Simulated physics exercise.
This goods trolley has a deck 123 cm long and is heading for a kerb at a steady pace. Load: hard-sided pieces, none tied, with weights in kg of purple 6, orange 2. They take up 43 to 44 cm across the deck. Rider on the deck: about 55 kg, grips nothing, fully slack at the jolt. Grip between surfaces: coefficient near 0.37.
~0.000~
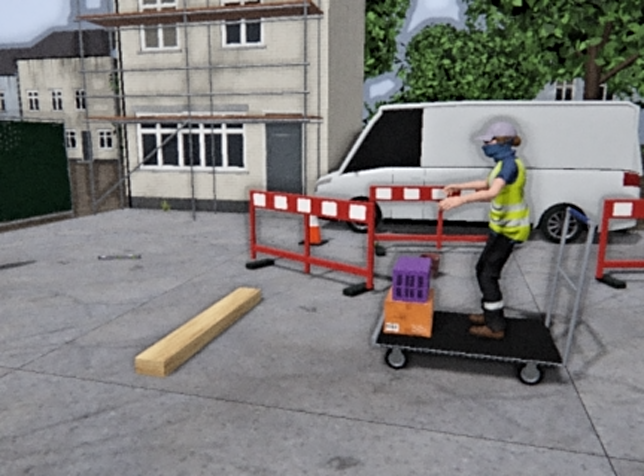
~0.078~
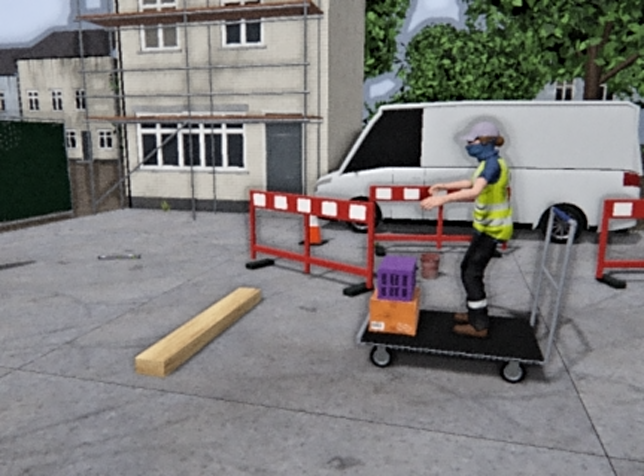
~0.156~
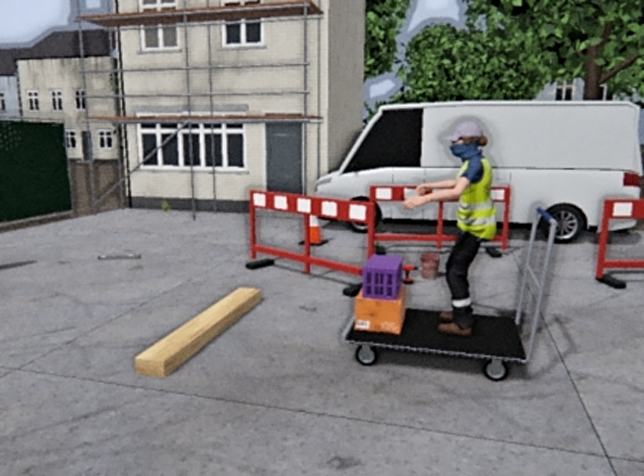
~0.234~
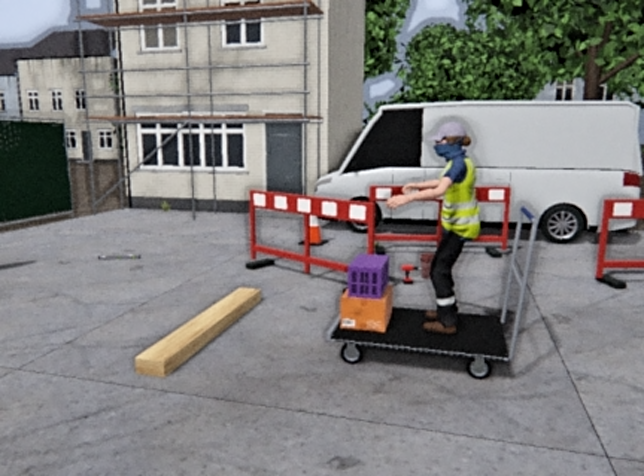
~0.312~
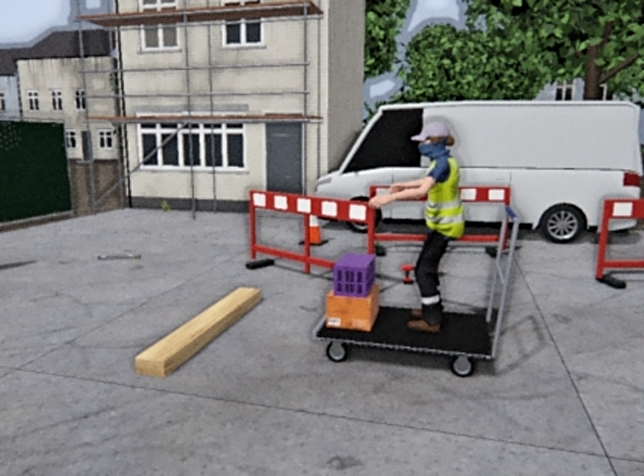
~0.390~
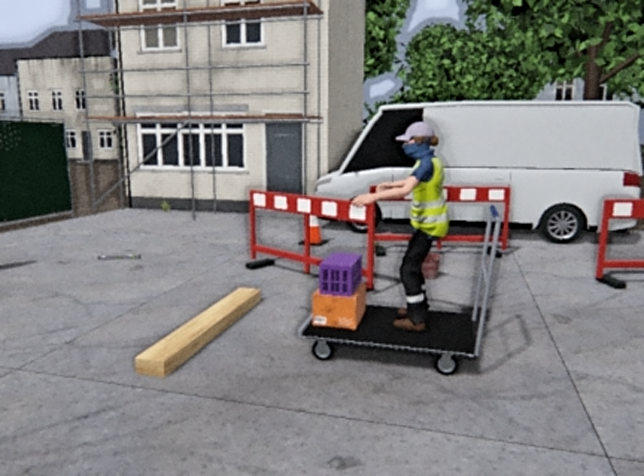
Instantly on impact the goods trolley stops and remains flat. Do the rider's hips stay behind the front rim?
Yes, they remain over the deck.
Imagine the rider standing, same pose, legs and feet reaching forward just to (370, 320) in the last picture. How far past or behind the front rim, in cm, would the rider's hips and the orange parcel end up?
Hips 80 past, orange 10 behind.
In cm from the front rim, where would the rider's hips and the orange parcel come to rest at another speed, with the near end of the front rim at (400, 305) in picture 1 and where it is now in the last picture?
In that run, the hips end up 40 cm back from the front rim and orange ends up 20 cm back.
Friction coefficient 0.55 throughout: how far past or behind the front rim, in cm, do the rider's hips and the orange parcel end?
With that change the hips rest 80 behind the rim and orange rests 20 behind it.
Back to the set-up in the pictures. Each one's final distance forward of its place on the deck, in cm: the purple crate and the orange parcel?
The purple one ends about 95 cm forward, the orange one about 5 cm.
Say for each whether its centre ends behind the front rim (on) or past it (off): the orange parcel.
End result - orange: Stays.
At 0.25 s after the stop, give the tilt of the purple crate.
Roughly 10 degrees.
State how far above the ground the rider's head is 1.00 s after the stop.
At that moment it's around 50 cm off the ground.
Impact comes at 1.03 s.
After 1.28 s the rider's hips are 61 cm behind the rim, near (277, 243) in the last picture's view.
After 1.58 s the rider's hips are 58 cm behind the rim, near (274, 263) in the last picture's view.
After 2.03 s the rider's hips are 46 cm behind the rim, near (261, 264) in the last picture's view.
At rest, 3.3 s, past the rim, purple crate; behind it, orange parcel and the rider's hips.
